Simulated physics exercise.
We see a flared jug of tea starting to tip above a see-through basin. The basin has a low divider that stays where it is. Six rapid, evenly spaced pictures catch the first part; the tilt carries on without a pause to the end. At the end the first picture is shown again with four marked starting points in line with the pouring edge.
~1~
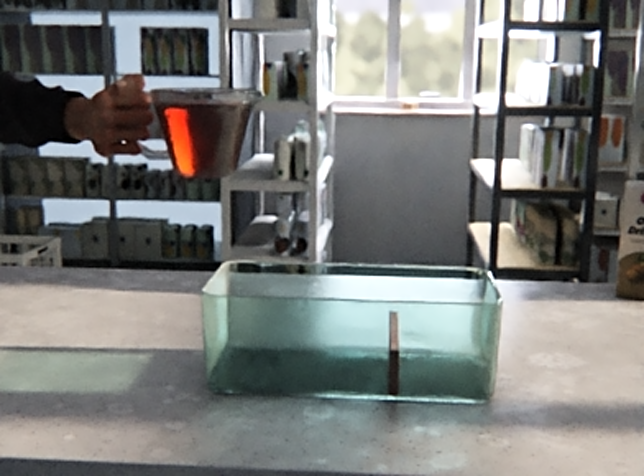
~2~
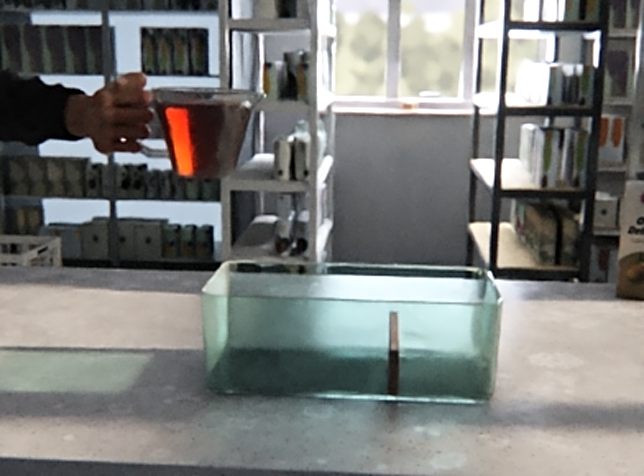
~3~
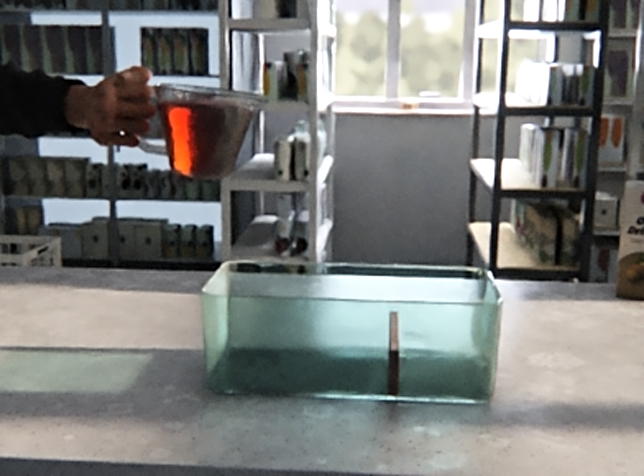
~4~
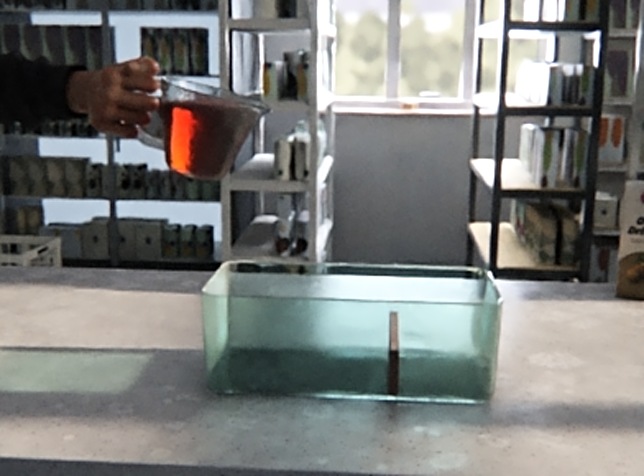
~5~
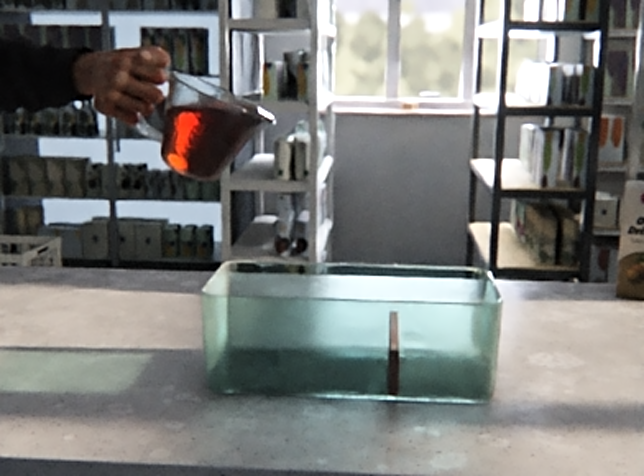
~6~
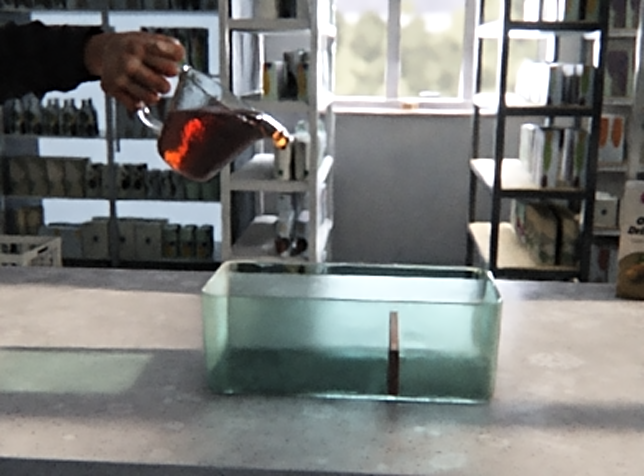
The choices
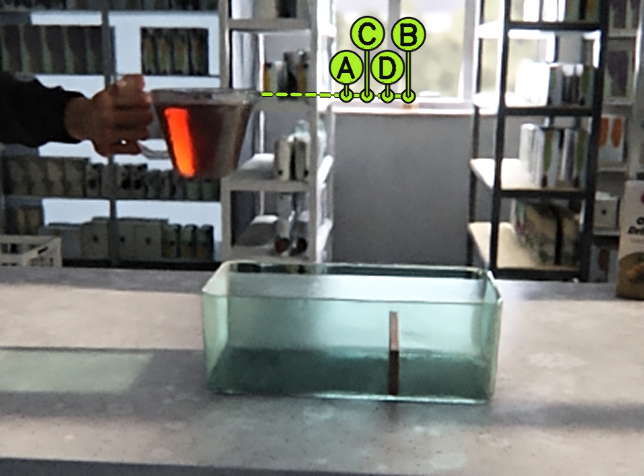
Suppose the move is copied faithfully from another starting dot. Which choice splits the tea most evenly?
It is A.
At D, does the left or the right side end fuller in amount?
More ends on the right.
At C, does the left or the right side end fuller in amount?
The right side.
In lime, A at (346, 95); B at (408, 96); C at (367, 95); D at (387, 95).
For spot A, about 45 % ends left of the wall and 54 % right of it.
For spot B, about 16 % ends left of the wall and 79 % right of it; 5 % is lost outside.
For spot C, about 16 % ends left of the wall and 83 % right of it.
For spot D, about 9 % ends left of the wall and 89 % right of it; 3 % is lost outside.
